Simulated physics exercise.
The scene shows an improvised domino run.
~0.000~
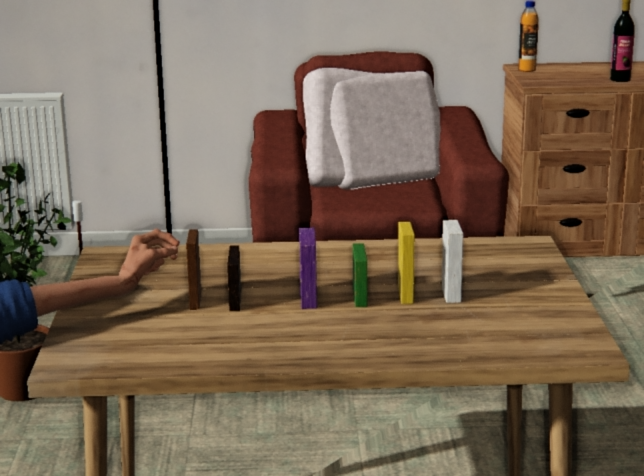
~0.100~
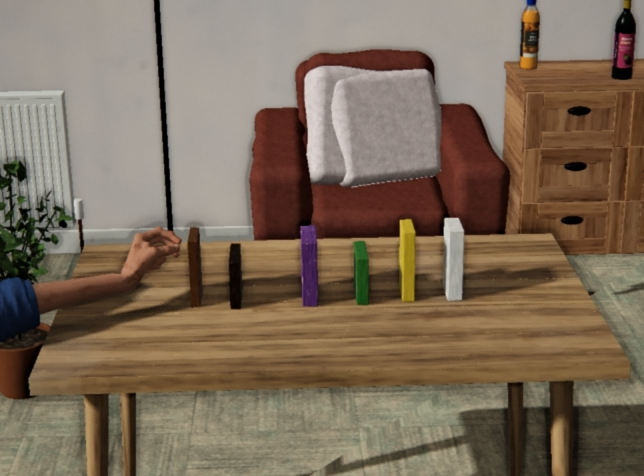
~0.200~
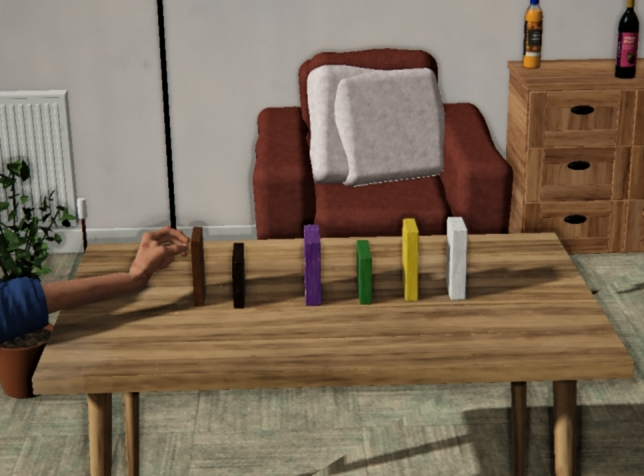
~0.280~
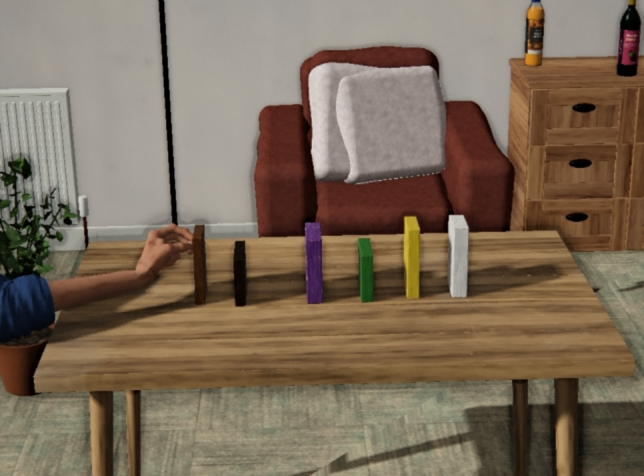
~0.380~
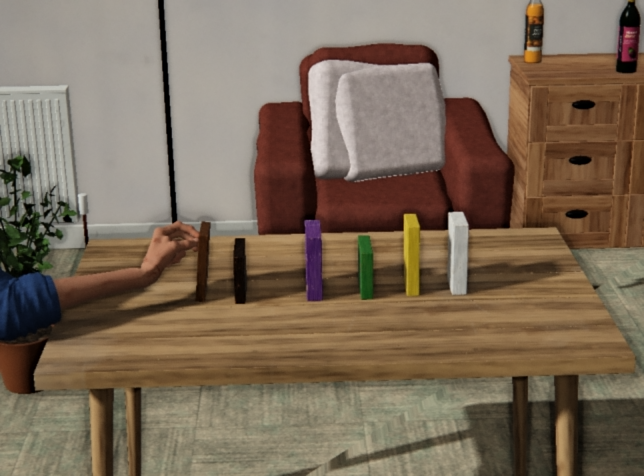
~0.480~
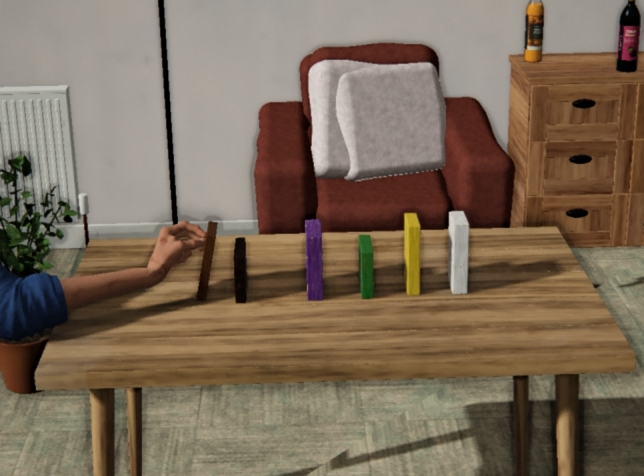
In the video, a hand reaches in from the left to the brown block at the end of a row of six upright, differently coloured blocks on a wooden table, then the brown block tilts slightly to the right.
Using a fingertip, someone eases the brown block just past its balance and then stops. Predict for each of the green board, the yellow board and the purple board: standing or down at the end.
Most likely the green board is a survivor, most likely the yellow board is a survivor, most likely the purple board is a survivor.
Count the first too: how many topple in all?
2.
After 0.88 s, brown block 61° over; black block tipped 47° from how it was.
After 1.08 s, brown block 80° over; black block on its side.
After 2.18 s, brown block 78° over; black block on its side.
At rest (3.7 s), tipped over on the table, black block; the other 3 in place. Seen from the same camera at the end, green board near (366, 267), yellow board near (412, 254).
